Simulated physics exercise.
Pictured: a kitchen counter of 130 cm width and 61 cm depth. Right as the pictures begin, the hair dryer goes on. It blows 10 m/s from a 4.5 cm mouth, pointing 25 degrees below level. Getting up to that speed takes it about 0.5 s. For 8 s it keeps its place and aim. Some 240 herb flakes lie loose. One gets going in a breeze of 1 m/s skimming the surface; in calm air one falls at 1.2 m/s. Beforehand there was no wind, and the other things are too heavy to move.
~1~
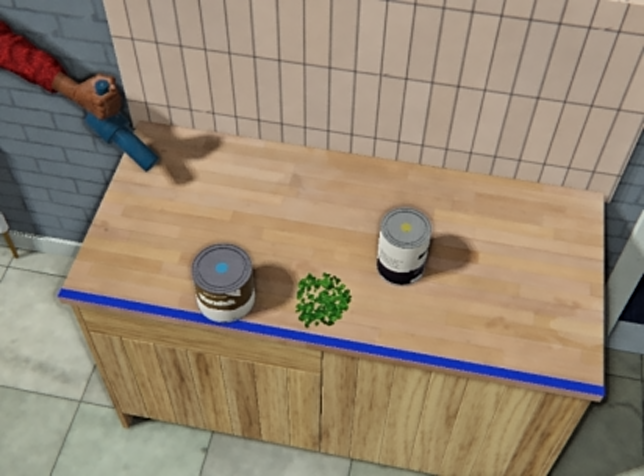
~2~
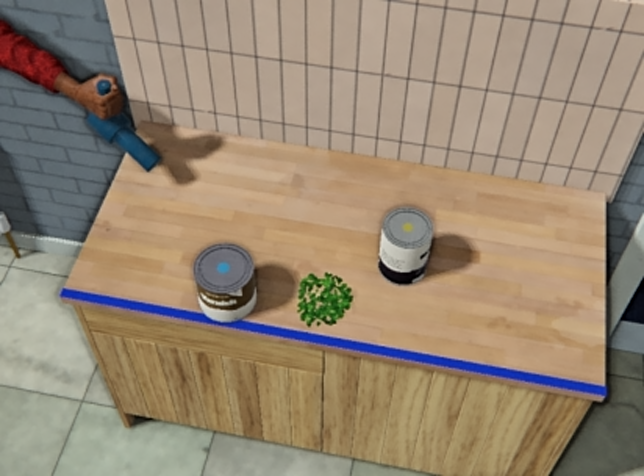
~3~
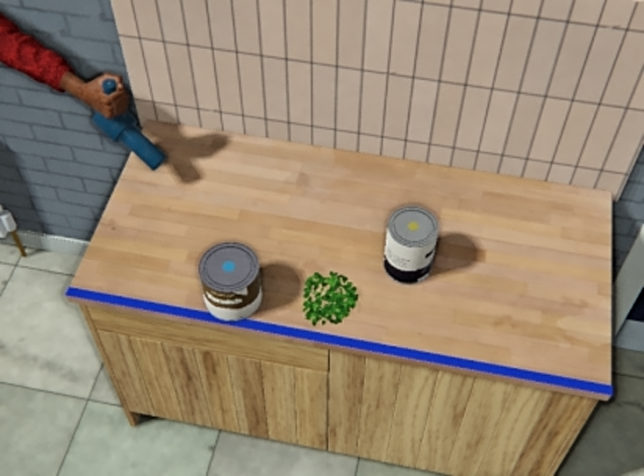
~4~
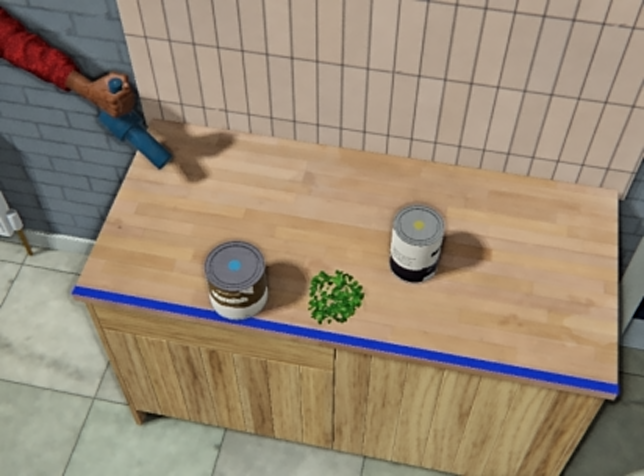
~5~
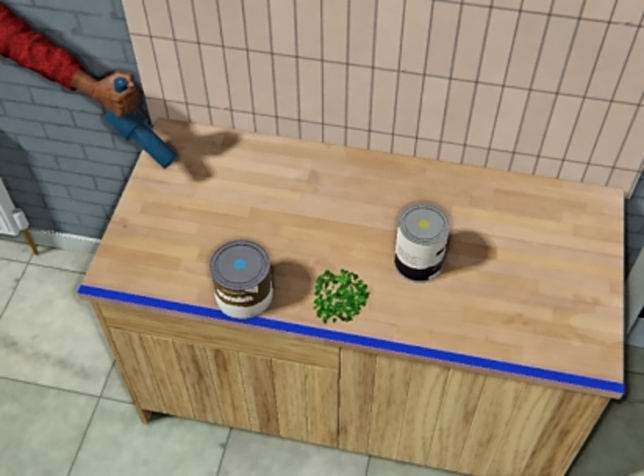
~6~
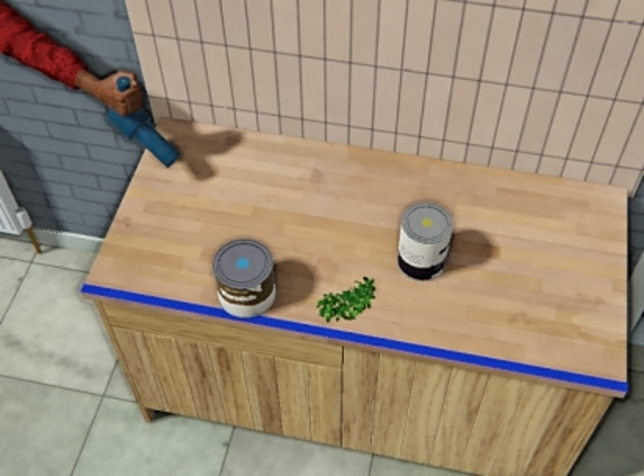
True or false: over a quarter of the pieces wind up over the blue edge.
True.
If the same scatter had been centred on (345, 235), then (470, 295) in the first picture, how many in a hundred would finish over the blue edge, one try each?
10 %, 2 %.
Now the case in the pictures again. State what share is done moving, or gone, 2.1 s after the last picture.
About 100 %.
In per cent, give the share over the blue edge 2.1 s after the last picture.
Share: Approx. 100 %.
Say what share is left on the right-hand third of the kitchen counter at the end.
About 0 percent.
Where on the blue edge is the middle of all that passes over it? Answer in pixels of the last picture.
(426, 356).
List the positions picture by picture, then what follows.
In the first frame, the middle of the herb flakes is near (323, 303), none has stirred yet and the mouth of the hair dryer is at (153, 165).
In the second frame, the middle of the herb flakes is near (324, 302), none has stirred yet and the blue edge is centred on (323, 345).
In the third frame, the middle of the herb flakes is near (330, 301), none has stirred yet, the top of a tin is at (413, 226) and the top of a tin is at (229, 266).
In the fourth frame, the middle of the herb flakes is near (335, 299) and none has stirred yet.
In the fifth frame, the middle of the herb flakes is near (341, 298) and none has stirred yet.
In the sixth frame, the middle of the herb flakes is near (353, 301), the farthest in sight from the hair dryer is at (369, 306) and about 35 % have left their places.
Then, 1.2 s after the last picture, 93 % are over the blue edge; 94 % have settled or left.
Then, 2.1 s after the last picture, 95 % are over the blue edge; 99 % have settled or left.
Then, 4.0 s after the last picture, 96 % are over the blue edge; 100 % have settled or left.
Then, 7.6 s after the last picture, at the end, 96 % are over the blue edge.
